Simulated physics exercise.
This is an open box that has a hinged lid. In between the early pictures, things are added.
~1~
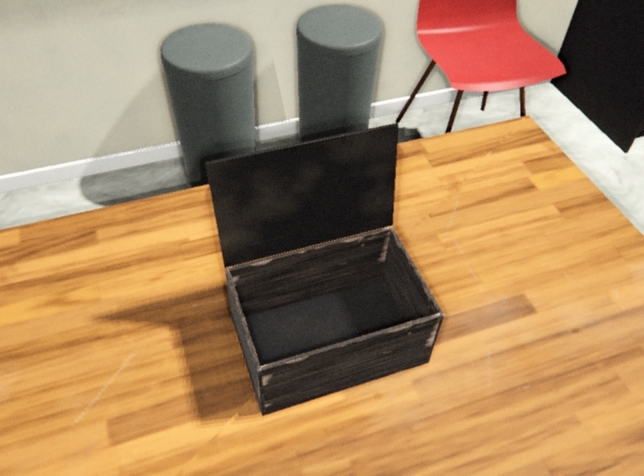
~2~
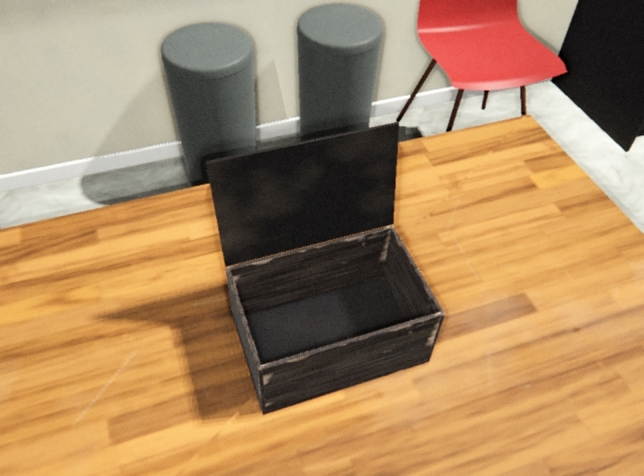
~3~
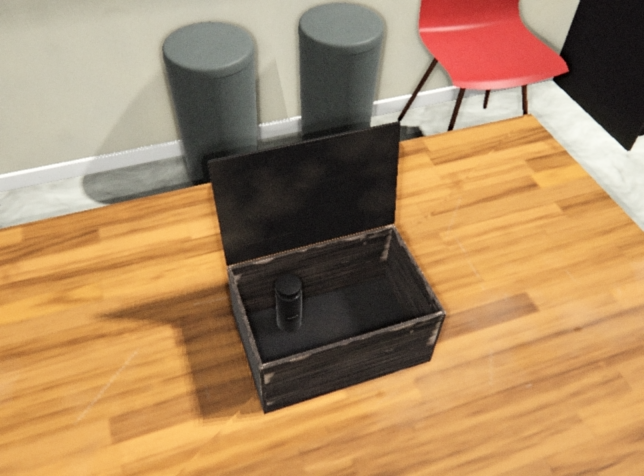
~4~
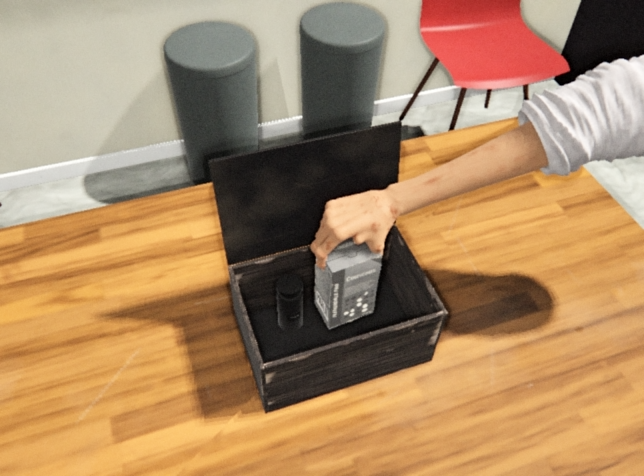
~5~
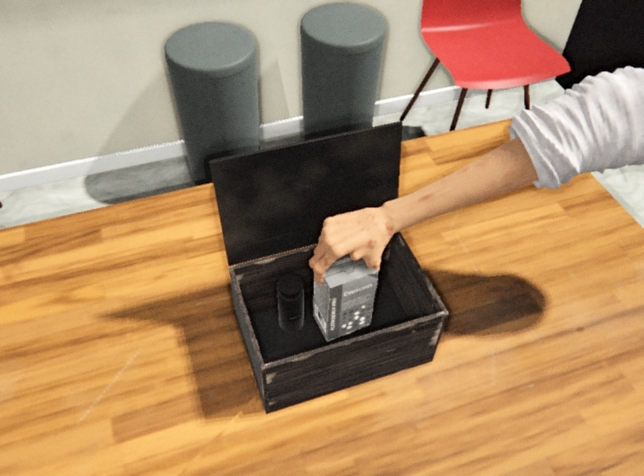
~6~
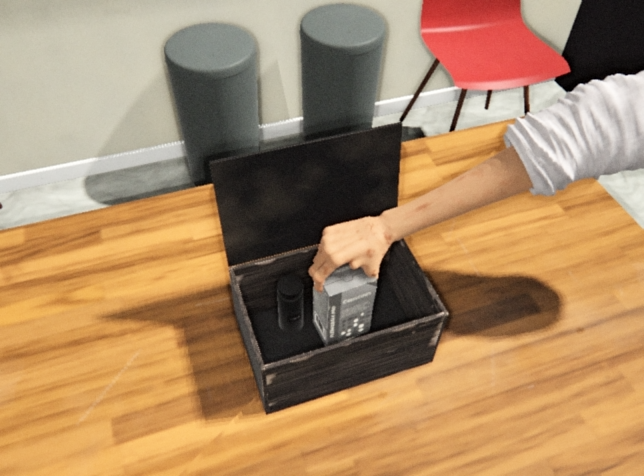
A black cylindrical container appears inside an open, empty dark wooden box on a table, then a hand reaching in from the right lowers a grey carton into the box beside it and keeps hold of its top.
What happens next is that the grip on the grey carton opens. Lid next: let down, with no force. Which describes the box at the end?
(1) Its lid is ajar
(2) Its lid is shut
Answer: 1.
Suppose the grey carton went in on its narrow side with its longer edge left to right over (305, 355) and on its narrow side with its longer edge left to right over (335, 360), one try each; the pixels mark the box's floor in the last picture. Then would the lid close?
The first attempt leaves the lid fully closed, while the second leaves it fully closed.
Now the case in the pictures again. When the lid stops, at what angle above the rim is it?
It comes to about 18°.
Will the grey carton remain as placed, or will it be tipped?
It stays as it was set.
Then, 1.20 s on from there, lid starting down.
Then, 1.60 s on from there, lid 60° above the rim.
Then, 2.00 s on from there, lid 31° above the rim.
In the end, lid 18° above the rim; both unmoved. At the end, from the last picture's camera, grey carton near (343, 302).
